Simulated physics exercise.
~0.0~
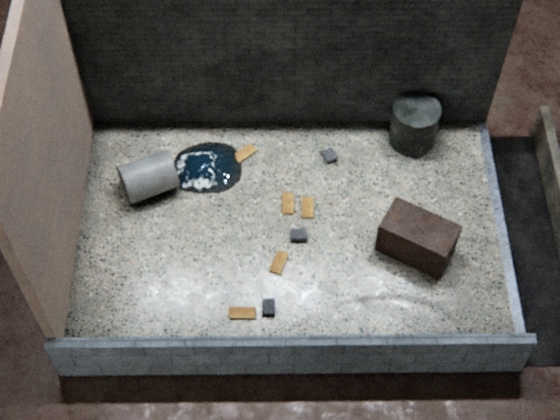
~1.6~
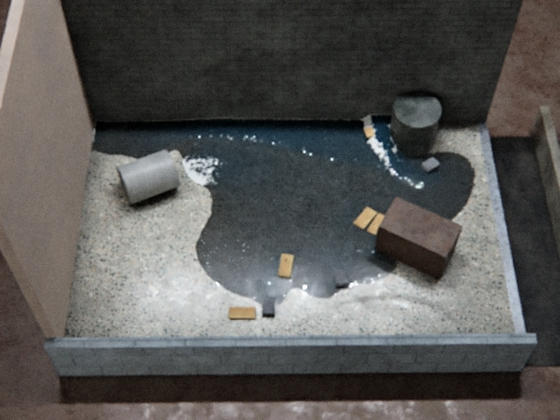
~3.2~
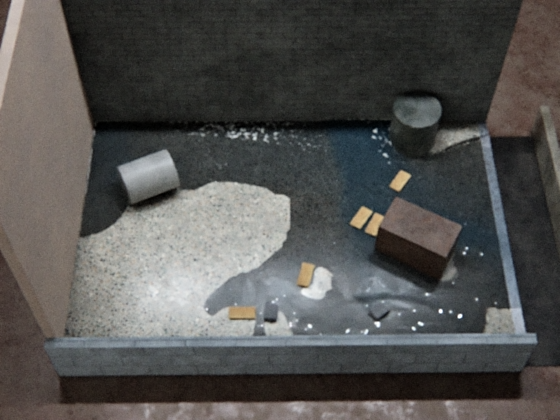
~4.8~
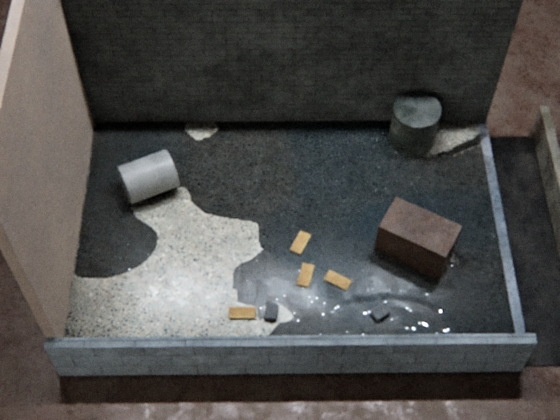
In a walled wash-down room with a pale speckled floor, dark liquid starts to pool beside a grey drum lying on its side at the left. It spreads swiftly along the back wall and across the middle, carrying several small tan boards and grey floats rightward, some up against the brown box. The liquid then wraps around the box and reaches the front right, while a tan board near the front wall stays put. Later, boards near the box drift back left and toward the front. At the end, most of the floor is dark, with a pale patch remaining at front left.
